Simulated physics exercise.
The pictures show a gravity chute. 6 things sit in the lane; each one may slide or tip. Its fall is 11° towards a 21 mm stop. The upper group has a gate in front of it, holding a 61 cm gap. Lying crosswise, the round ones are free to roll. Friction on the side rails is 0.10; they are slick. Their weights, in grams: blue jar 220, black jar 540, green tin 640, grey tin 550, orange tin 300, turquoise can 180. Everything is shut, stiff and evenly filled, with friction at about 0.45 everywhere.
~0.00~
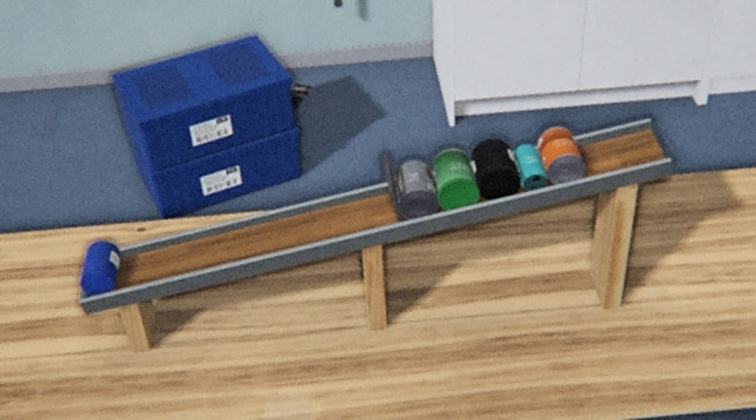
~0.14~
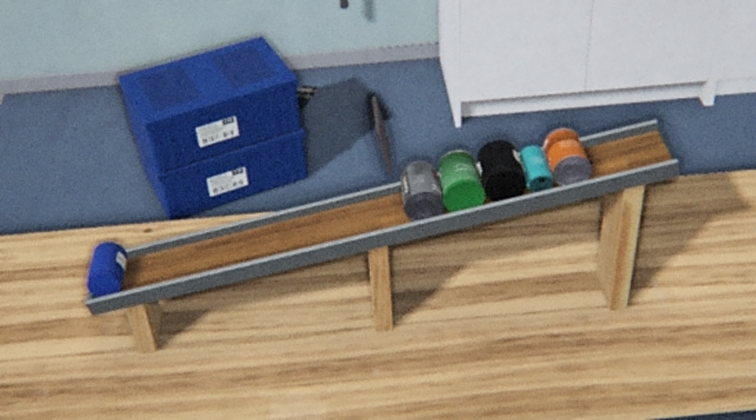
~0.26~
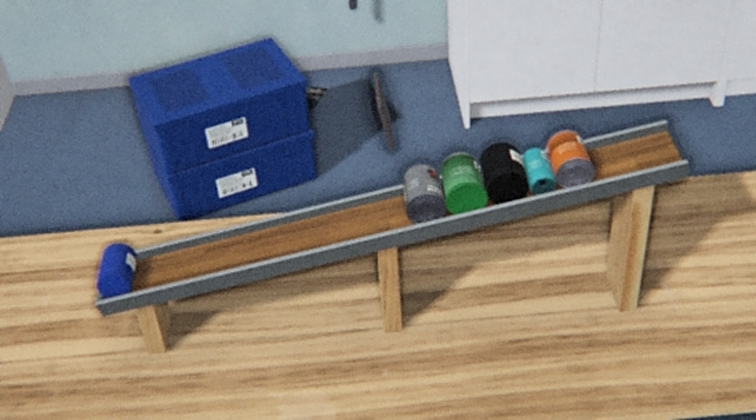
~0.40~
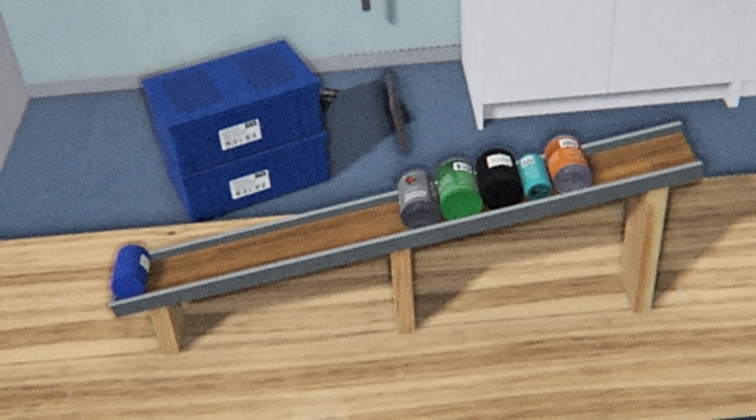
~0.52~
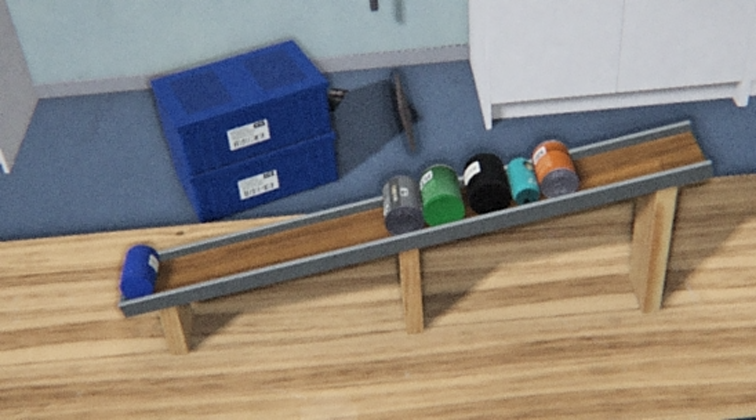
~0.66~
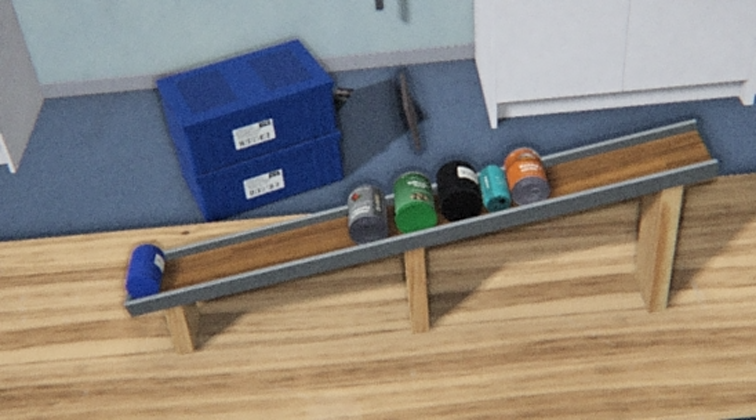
Five cans, grey, green, black, turquoise and orange, sat behind a gate that swung away, then rolled together a short way down the sloping wooden chute, while a blue one stayed at the lower left end.
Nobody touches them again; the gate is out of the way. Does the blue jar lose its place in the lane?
Yes, it loses it.
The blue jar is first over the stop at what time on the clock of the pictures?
About 1.4 seconds.
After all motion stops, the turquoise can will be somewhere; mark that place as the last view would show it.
Roughly at (251, 247) in the last picture.
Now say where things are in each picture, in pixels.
The first frame shows gate shut; blue jar (101, 269); black jar (495, 170).
The second frame shows leader 68 cm from the stop; grey tin (422, 192); orange tin (567, 157).
The third frame shows leader 67 cm from the stop; turquoise can (539, 172); black jar (504, 174).
The fourth frame shows leader 63 cm from the stop; grey tin (419, 201); green tin (459, 190).
The fifth frame shows leader 58 cm from the stop; grey tin (403, 206); orange tin (555, 170).
The sixth frame shows leader 49 cm from the stop; blue jar (146, 272); black jar (459, 192).
After 0.96 s, leader 23 cm from the stop; blue jar near (146, 272).
After 1.16 s, leader 7 cm from the stop; blue jar near (146, 272).
In the end (2.0 s), over the stop, blue jar; the other 5 in the lane.
